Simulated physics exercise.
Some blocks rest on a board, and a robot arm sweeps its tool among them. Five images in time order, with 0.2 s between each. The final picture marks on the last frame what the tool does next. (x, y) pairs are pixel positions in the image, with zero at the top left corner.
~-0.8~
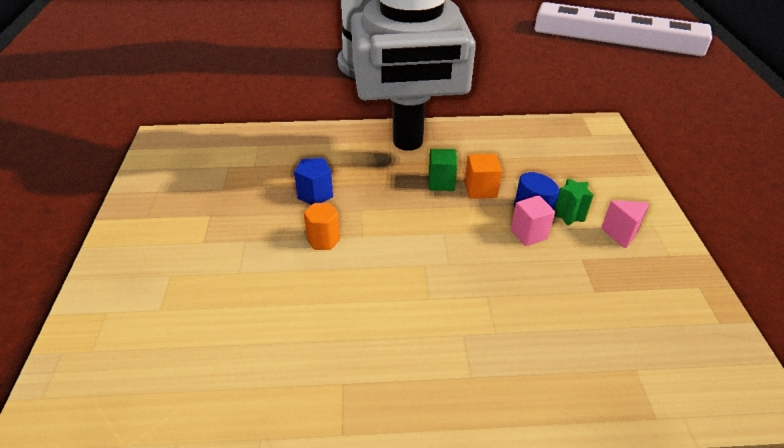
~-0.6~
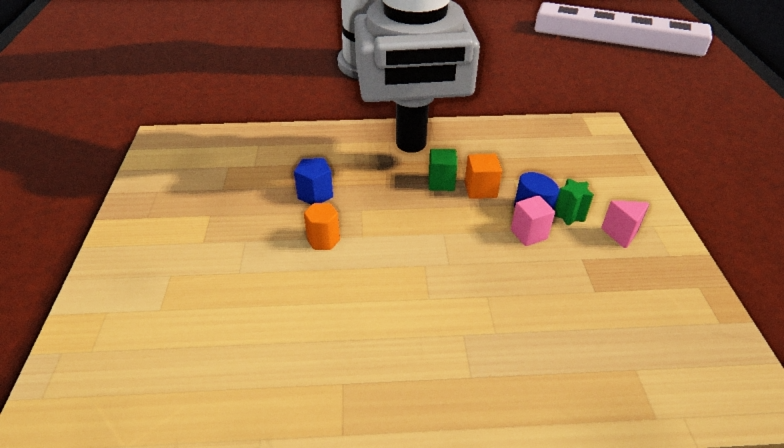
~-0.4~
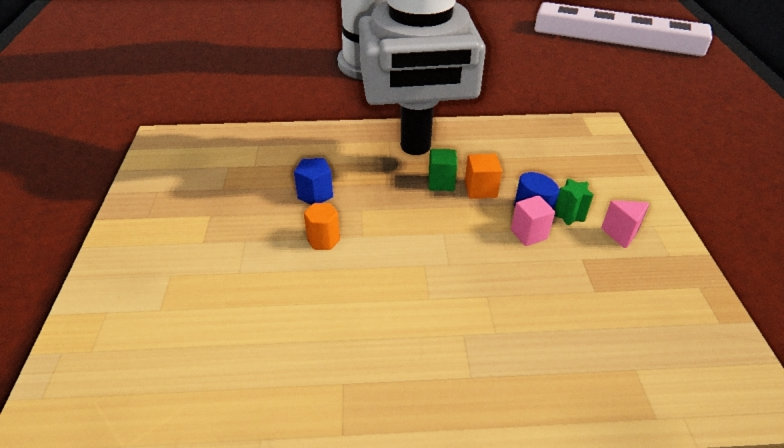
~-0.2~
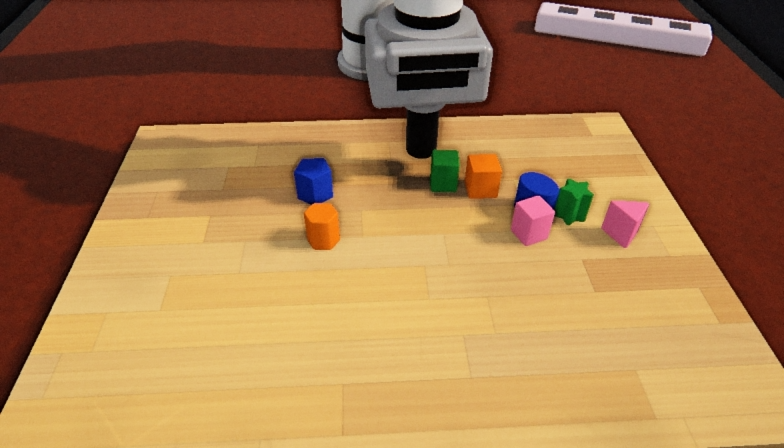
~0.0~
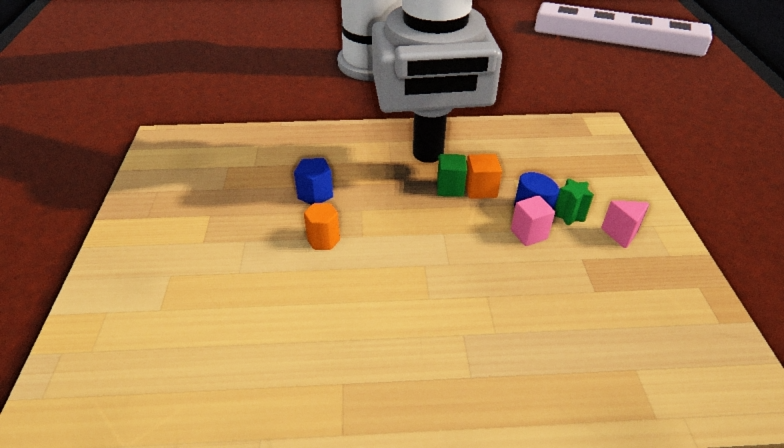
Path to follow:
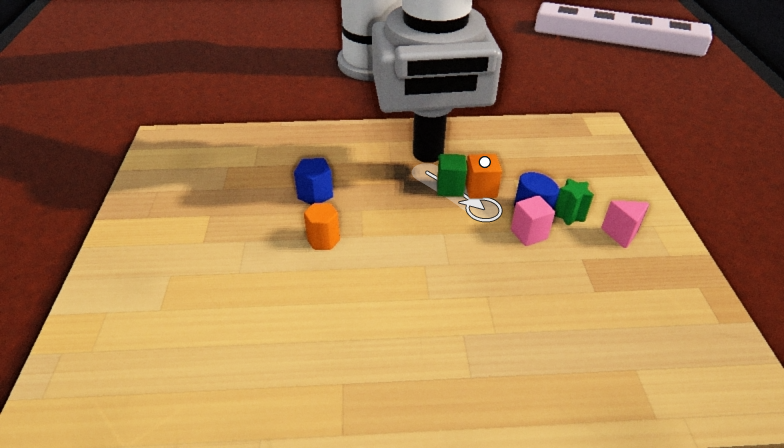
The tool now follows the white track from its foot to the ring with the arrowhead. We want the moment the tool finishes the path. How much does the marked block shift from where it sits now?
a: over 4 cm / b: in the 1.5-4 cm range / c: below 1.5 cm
That would be b.
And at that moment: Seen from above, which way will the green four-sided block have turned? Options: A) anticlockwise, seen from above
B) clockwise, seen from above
A: Anticlockwise, seen from above.
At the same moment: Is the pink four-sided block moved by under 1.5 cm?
Yes - that is the case.
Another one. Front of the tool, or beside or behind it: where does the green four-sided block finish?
The green four-sided block is leading.
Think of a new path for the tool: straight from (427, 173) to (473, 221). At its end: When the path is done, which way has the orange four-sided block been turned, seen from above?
Bird's-eye view: Counterclockwise.
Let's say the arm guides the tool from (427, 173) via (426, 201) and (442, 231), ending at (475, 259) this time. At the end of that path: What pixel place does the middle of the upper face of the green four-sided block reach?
Its top middle will sit at (463, 183).
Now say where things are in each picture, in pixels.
The first picture shows lower end of the tool at (408, 143), tops of blocks, green four-sided block at (444, 156), orange four-sided block at (485, 162), pink four-sided block at (536, 206), blue oval block at (539, 183).
The second picture shows tool at (411, 145), blocks as before.
The third picture shows tool at (416, 148), blocks as before.
The fourth picture shows tool at (421, 151), green four-sided block at (446, 157).
The fifth picture shows tool at (428, 155), green four-sided block at (453, 161), orange four-sided block at (485, 162), pink four-sided block at (536, 206), blue oval block at (539, 183).
The drawn path runs from (427, 173) over (446, 184) and (465, 196) to (484, 209); the dot is on the orange four-sided block.
The first path, step by step. Halfway along, tool at (458, 172); green four-sided block at (486, 176), turned 30° anticlockwise; orange four-sided block at (509, 166), turned 25° anticlockwise.
At the end, tool at (487, 191); green four-sided block at (516, 195), turned 45° anticlockwise; orange four-sided block at (511, 167), turned 40° anticlockwise; pink four-sided block at (540, 210), turned 15° anticlockwise; blue oval block at (542, 183).
